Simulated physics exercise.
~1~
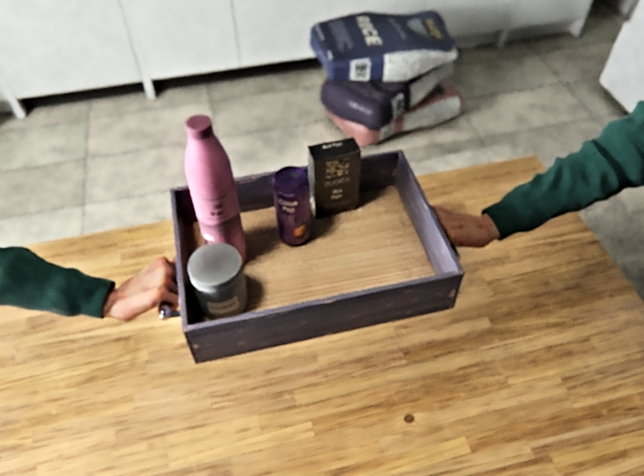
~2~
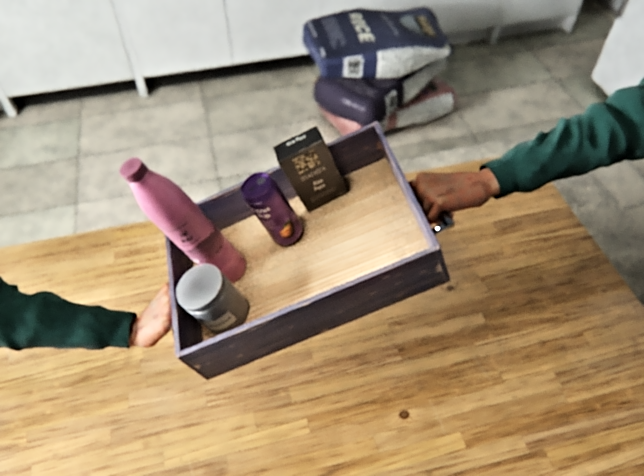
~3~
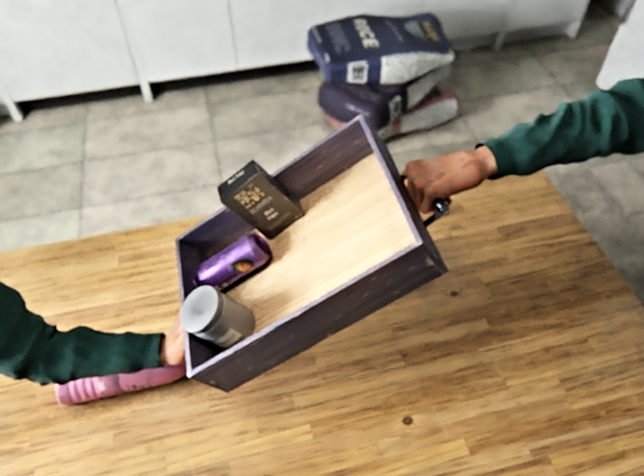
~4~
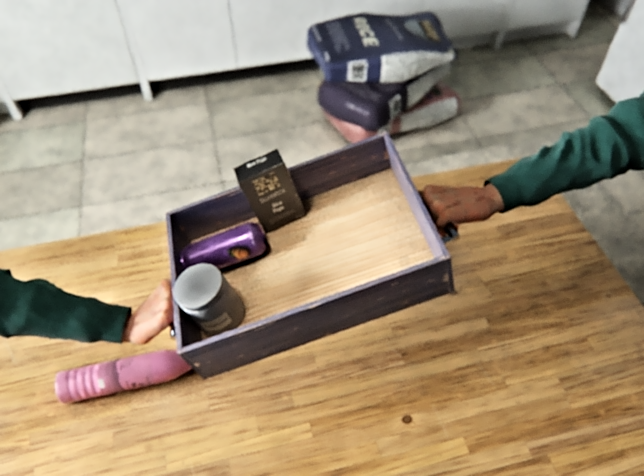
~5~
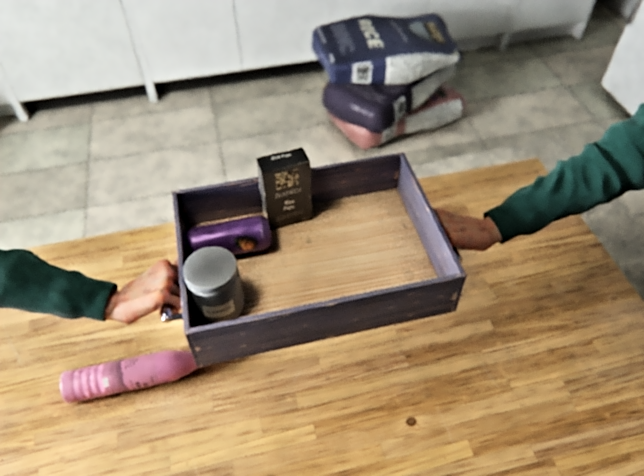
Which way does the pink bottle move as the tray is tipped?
The pink bottle moves down, dropping over the left side of the tray and ending up lying on the wooden table.
